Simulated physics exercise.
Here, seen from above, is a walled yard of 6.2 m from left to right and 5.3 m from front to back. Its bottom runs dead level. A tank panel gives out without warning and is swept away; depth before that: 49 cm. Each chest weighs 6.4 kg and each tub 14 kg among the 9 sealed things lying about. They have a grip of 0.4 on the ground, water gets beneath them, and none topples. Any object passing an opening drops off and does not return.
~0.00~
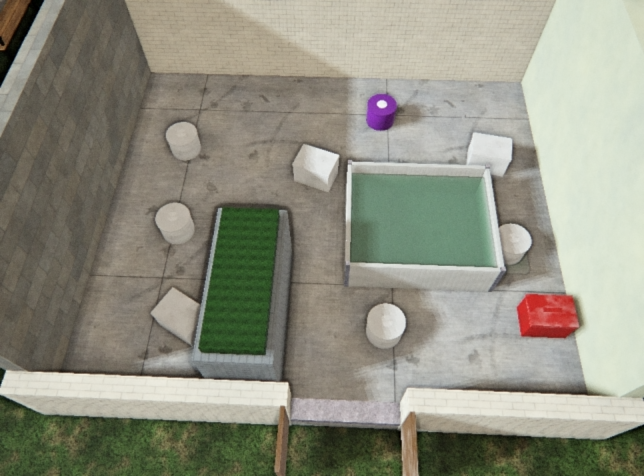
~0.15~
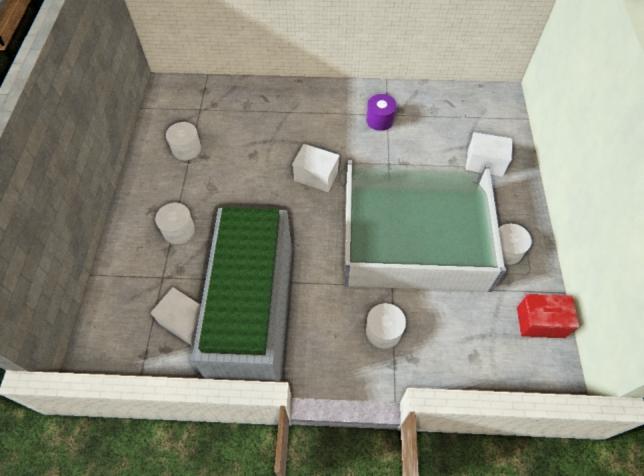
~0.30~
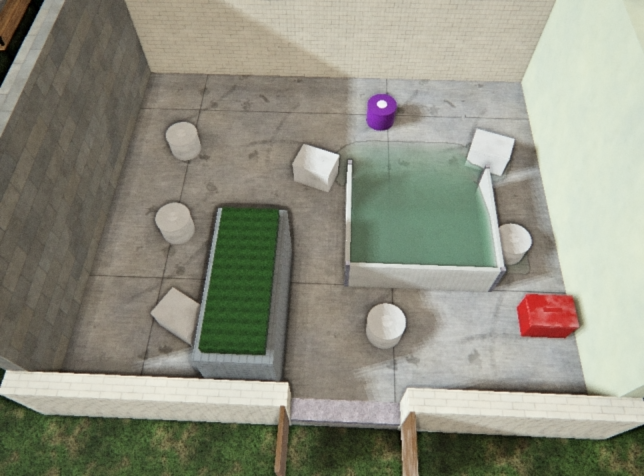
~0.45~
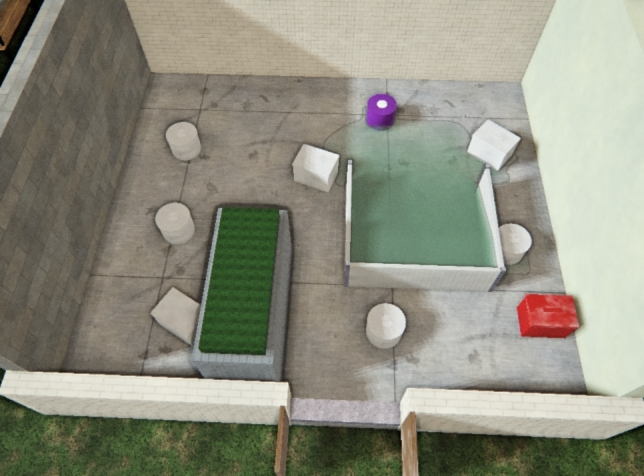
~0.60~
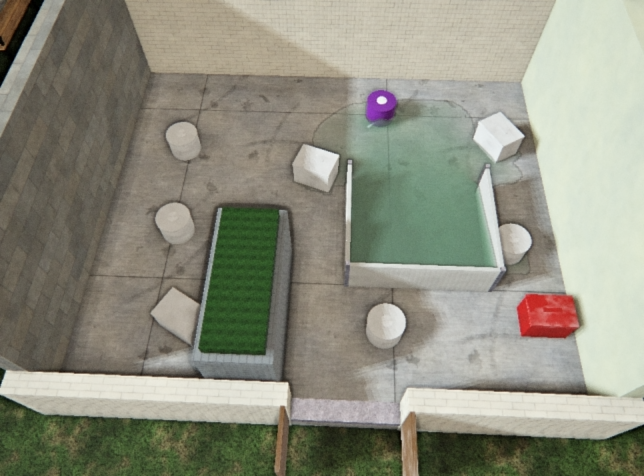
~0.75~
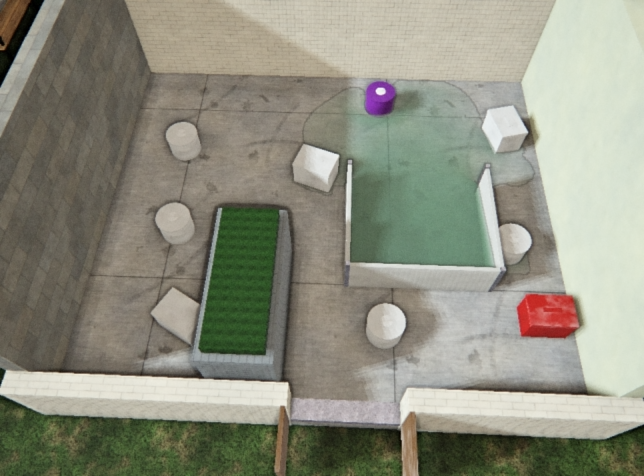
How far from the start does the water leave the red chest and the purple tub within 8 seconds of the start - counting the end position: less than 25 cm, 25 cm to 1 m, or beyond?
As I see it, the red chest is likely to be swept off. The purple tub is likely to be swept off.
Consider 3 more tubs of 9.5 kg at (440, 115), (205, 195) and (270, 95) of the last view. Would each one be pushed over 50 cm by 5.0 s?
One by one: Beyond the mark, below the mark, beyond the mark.
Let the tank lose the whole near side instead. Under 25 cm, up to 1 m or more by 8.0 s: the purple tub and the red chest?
In that case the purple tub does not really move while the red chest winds up well away.
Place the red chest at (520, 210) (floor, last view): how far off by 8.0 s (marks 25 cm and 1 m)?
I'd say it lands far off.
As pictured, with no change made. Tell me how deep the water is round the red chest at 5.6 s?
About 5 cm.
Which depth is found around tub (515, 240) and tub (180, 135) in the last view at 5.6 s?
Roughly 7 and 6 cm.
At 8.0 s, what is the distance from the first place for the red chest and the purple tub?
Distances: Close to 300 and 300 cm.
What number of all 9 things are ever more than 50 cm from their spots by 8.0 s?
That comes to 5.
After 1.6 s the red chest is near (552, 310), 0.0 m from its start, aground; the purple tub is near (355, 66), 0.8 m from its start, afloat; 0 of 9 are out; 2 afloat.
After 3.6 s the red chest is near (552, 310), 0.0 m from its start, aground; the purple tub is near (195, 114), 2.8 m from its start, aground; 0 of 9 are out; 1 afloat.
After 5.6 s the red chest is near (478, 362), 1.2 m from its start, afloat; the purple tub is near (188, 113), 2.9 m from its start, aground; 0 of 9 are out; 2 afloat.
After 8.0 s the red chest is near (315, 385), 2.9 m from its start, afloat; the purple tub is near (182, 116), 3.0 m from its start, aground; 0 of 9 are out; 3 afloat.
